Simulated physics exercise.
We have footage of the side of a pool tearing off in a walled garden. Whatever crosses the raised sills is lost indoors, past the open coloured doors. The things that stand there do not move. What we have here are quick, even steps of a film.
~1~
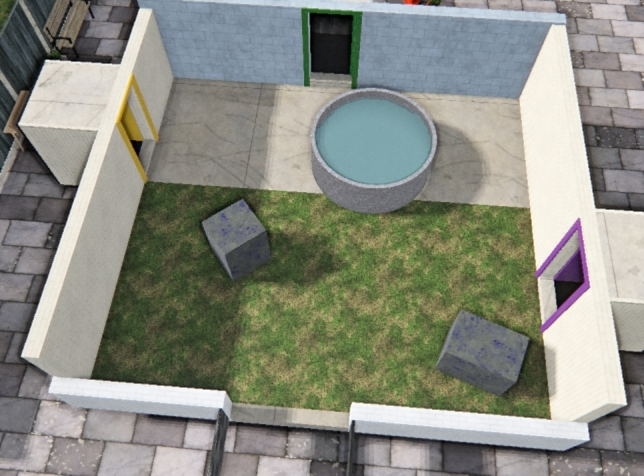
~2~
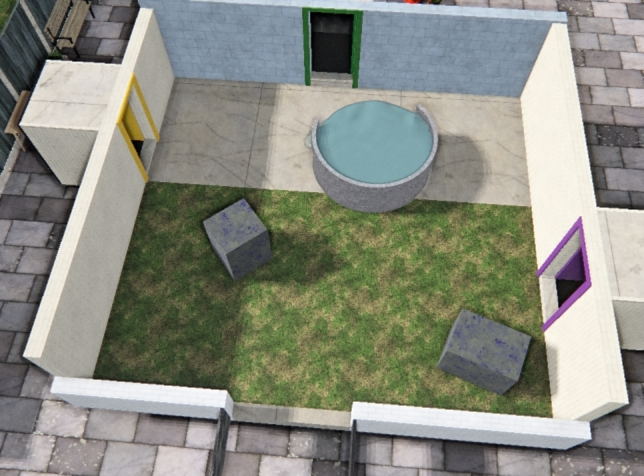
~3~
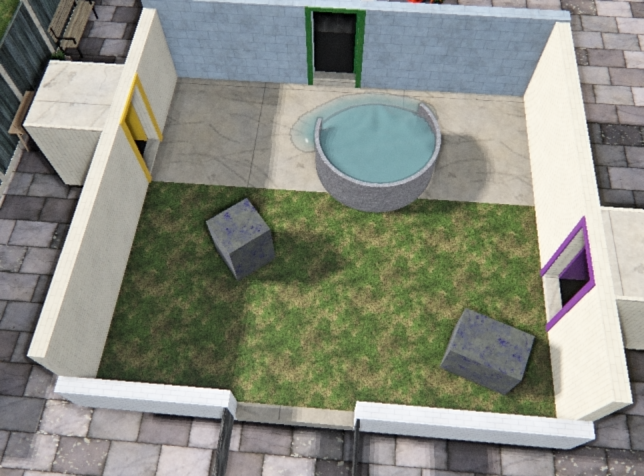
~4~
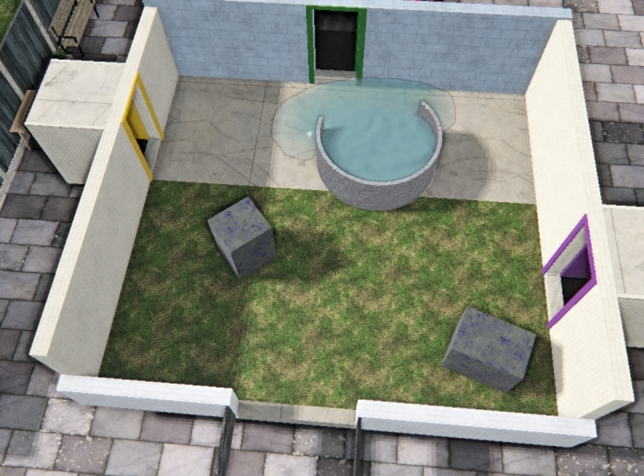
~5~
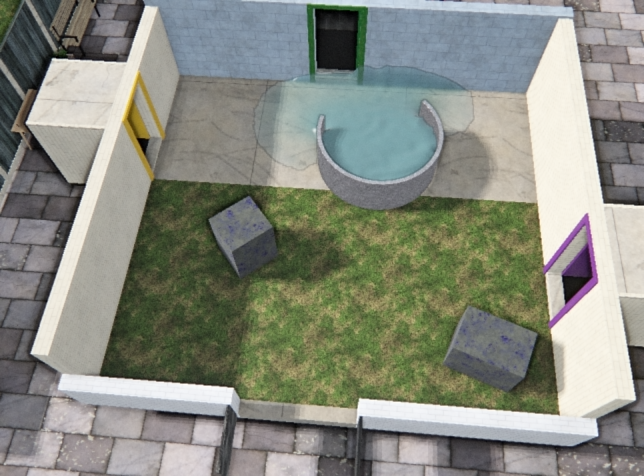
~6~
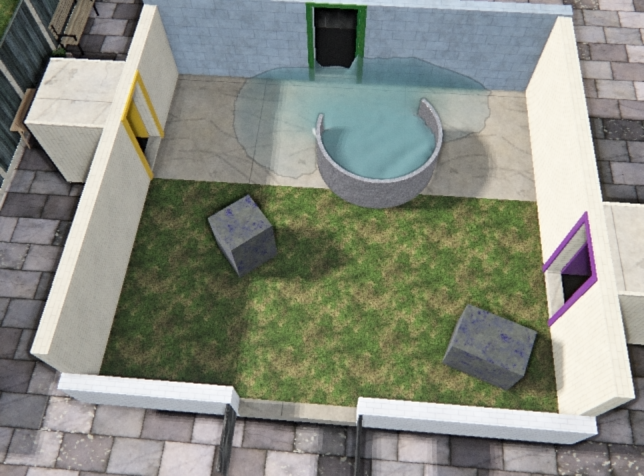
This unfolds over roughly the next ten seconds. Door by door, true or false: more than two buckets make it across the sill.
Green door: True; purple door: False; yellow door: True.
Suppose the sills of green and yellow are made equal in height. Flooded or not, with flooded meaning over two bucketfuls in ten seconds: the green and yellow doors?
In that case the green door crosses the line and the yellow door remains below the line.
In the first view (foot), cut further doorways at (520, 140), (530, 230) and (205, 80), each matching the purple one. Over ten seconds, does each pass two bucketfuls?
Taken in sequence, they go: Exceeded, not exceeded, exceeded.
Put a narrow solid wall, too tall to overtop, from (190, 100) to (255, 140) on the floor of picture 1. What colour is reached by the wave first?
That is the green one.
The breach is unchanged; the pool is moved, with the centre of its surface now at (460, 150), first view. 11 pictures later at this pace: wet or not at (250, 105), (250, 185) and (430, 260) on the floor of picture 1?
Spot by spot, in the order asked: Swamped, untouched, untouched.
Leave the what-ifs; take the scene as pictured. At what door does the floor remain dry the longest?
That would be the purple one.
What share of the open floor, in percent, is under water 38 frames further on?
About 80 per cent.
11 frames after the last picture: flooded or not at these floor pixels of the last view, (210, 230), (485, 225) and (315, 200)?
Taking them as listed, they are spared, spared and spared.
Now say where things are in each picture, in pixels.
In the first frame, still water in the pool at (373, 138).
In the second frame, the front is at (310, 145), out from the gap on the pool's far side.
In the third frame, water pours out on the pool's far side and has run to (296, 141).
In the fourth frame, the front is at (450, 101), out from the gap on the pool's far side.
In the fifth frame, the front is at (468, 92), out from the gap on the pool's far side.
In the sixth frame, water pours out on the pool's far side and has run to (487, 91).
A moment on, water covers 20 % of the floor; the green door far over two buckets in, the purple door not reached, the yellow door not reached.
Next, water covers 25 % of the floor; the green door far over two buckets in, the purple door not reached, the yellow door wet at the sill, nothing in.
Then, water covers 45 % of the floor; the green door far over two buckets in, the purple door wet at the sill, nothing in, the yellow door over two buckets in.
Later, water covers 80 % of the floor; the green door far over two buckets in, the purple door wet at the sill, nothing in, the yellow door over two buckets in.
In the end, water covers 100 % of the floor; the green door far over two buckets in, the purple door wet at the sill, nothing in, the yellow door over two buckets in.
